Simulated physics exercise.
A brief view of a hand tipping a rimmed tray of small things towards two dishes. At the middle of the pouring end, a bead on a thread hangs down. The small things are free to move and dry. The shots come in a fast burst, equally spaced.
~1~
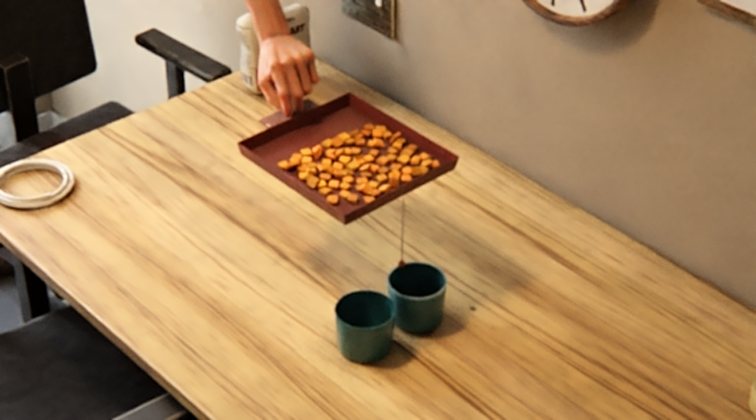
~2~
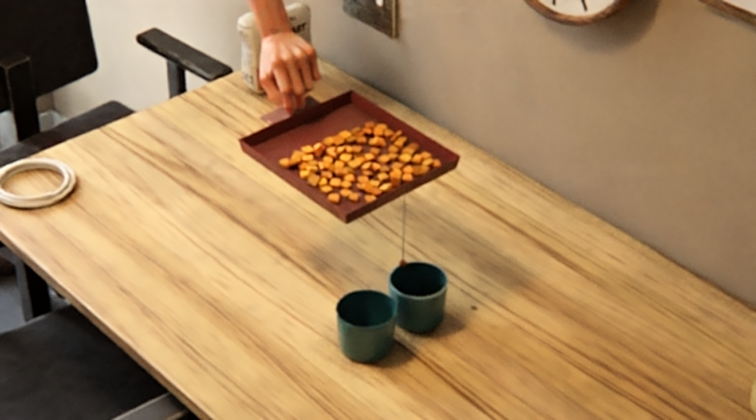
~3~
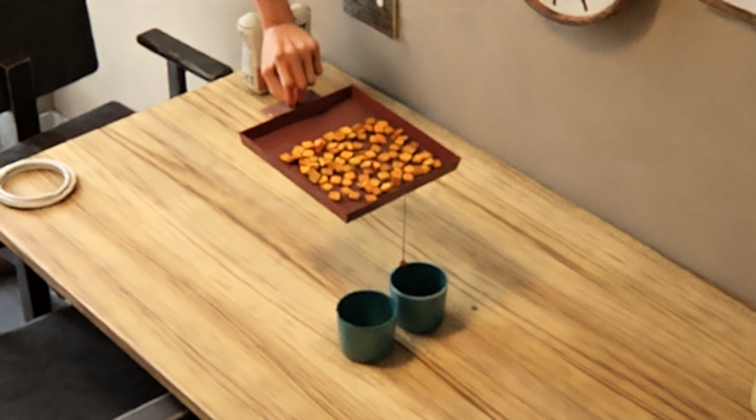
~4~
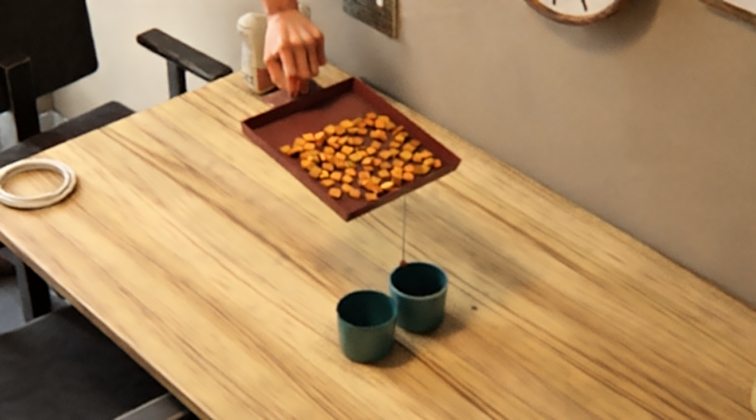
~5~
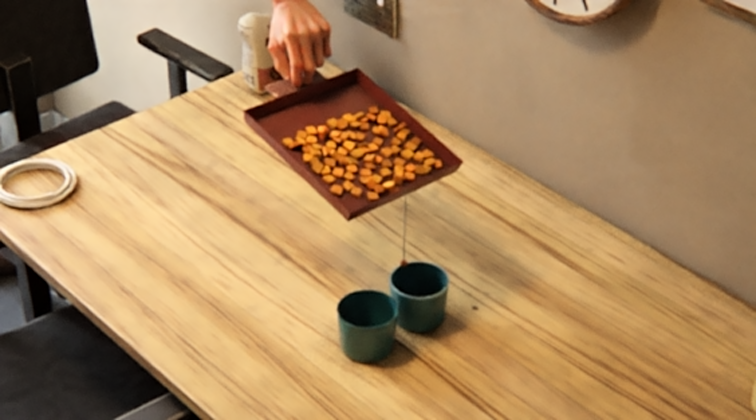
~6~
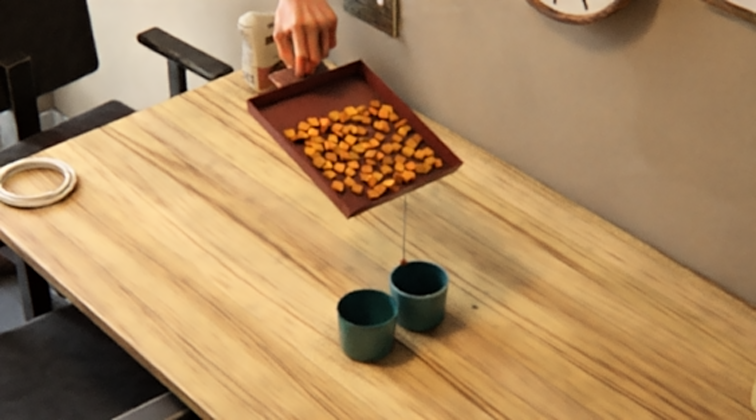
The footage shows a hand holding a dark red rimmed tray of small orange-brown pieces above two teal cups on a wooden table, gradually raising its handle end so the tray slants more while the pieces stay on it.
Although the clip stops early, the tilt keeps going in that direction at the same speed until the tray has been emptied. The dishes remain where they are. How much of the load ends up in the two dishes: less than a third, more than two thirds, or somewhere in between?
Less than a third ends up in them.
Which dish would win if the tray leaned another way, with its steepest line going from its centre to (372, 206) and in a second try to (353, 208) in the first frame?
So the first heading gives the leftward dish, the second gives the leftward dish.
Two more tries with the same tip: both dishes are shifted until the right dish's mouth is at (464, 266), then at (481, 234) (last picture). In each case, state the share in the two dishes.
You'd get 70 in a hundred first and 30 in a hundred after that.
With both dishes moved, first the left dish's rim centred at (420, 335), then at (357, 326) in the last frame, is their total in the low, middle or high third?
Try 1 - under a third; try 2 - less than a third.
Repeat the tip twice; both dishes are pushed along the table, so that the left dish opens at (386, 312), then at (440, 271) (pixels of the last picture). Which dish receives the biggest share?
Taking them in turn, it's the one to the right and then the one to the left.
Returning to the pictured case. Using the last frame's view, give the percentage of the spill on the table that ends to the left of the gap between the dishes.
Some 0 %.
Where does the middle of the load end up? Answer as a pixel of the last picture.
The centre ends up roughly at (460, 304).
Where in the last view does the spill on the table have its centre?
About (475, 305) in the last picture.
Soon, tray tipped steeply; nearly all on the tray; a stray few in the air.
A while on, tray tipped past a quarter turn; about a third on the tray; a stray few in the right dish; a small part outside both; about half in the air.
Towards the end, tray tipped past a quarter turn; about a quarter in the right dish; most outside both.
Finally, tray tipped past a quarter turn; none in the left dish; about a quarter in the right dish; most outside both.
